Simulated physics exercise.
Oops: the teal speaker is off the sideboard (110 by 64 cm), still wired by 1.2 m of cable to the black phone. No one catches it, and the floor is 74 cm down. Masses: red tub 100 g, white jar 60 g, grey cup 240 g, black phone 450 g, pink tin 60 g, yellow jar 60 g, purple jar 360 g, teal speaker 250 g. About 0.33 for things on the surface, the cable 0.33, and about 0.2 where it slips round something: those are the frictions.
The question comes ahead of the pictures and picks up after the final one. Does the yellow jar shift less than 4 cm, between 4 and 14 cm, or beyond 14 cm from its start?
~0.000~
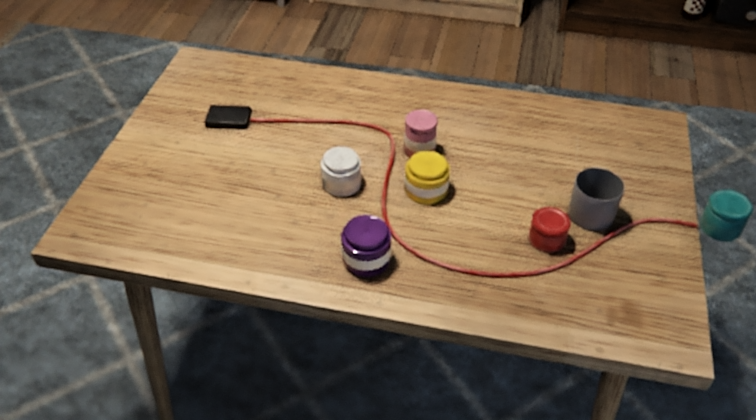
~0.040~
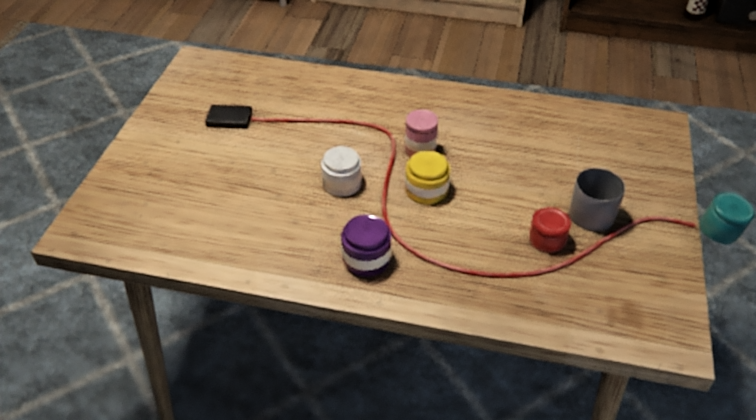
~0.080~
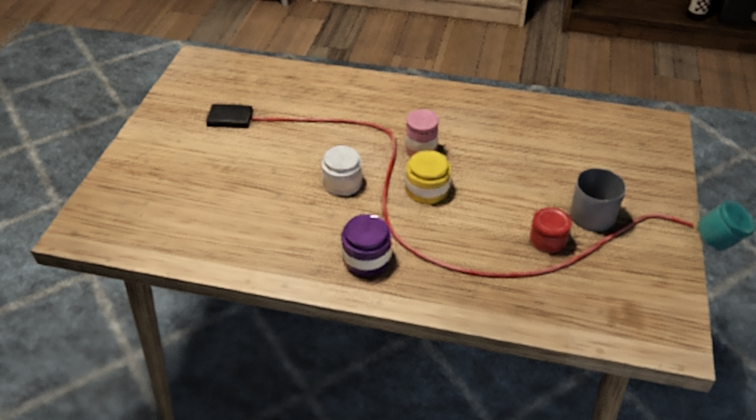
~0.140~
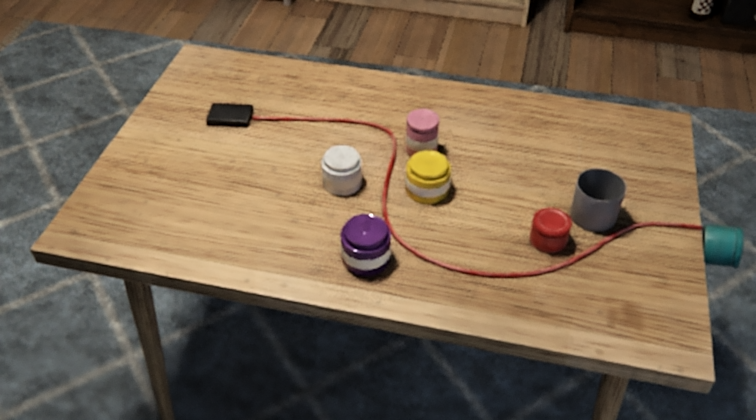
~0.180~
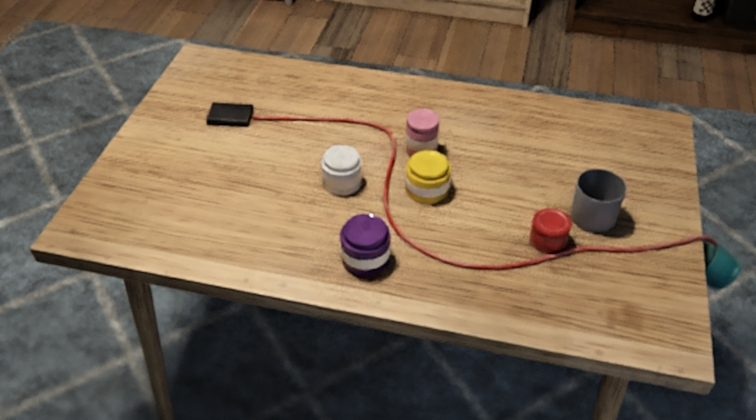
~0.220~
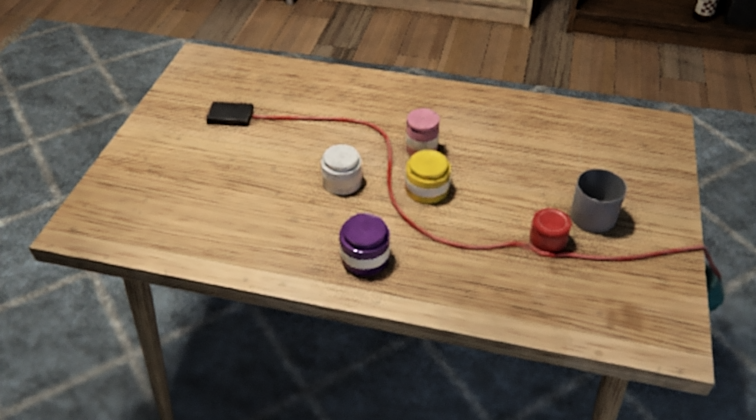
It shifts between 4 and 14 cm.
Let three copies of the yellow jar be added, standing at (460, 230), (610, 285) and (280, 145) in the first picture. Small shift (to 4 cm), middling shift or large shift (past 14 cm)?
In turn: Large, small, middling.
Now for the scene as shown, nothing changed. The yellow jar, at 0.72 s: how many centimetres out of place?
The yellow jar is 6 cm out of place.
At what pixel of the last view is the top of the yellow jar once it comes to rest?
At about (449, 142).
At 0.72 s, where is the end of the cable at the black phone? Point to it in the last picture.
Near (289, 141).
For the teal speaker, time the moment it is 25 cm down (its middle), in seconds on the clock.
Near 0.30 seconds.
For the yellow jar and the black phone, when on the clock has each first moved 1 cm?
For the yellow jar it's 0.32 s, while the black phone gets there at 0.36 s.
At 0.5 s, the cable's tail end at (263, 137); yellow jar 6 cm off its start, red tub 11 cm off its start, teal speaker over the edge.
At 0.7 s, the cable's tail end at (289, 141); yellow jar 7 cm off its start, teal speaker over the edge, red tub 17 cm off its start.
At 1.0 s, the cable's tail end at (303, 144); yellow jar 7 cm off its start at (448, 142), red tub 17 cm off its start at (548, 155), black phone 13 cm off its start at (282, 133).
At 1.2 s, the cable's tail end at (309, 146); yellow jar 7 cm off its start, red tub 17 cm off its start, black phone 14 cm off its start.
At 2.4 s, the cable's tail end at (312, 147); yellow jar 7 cm off its start at (449, 142), red tub 17 cm off its start at (548, 155), black phone 15 cm off its start at (290, 135), teal speaker over the edge.
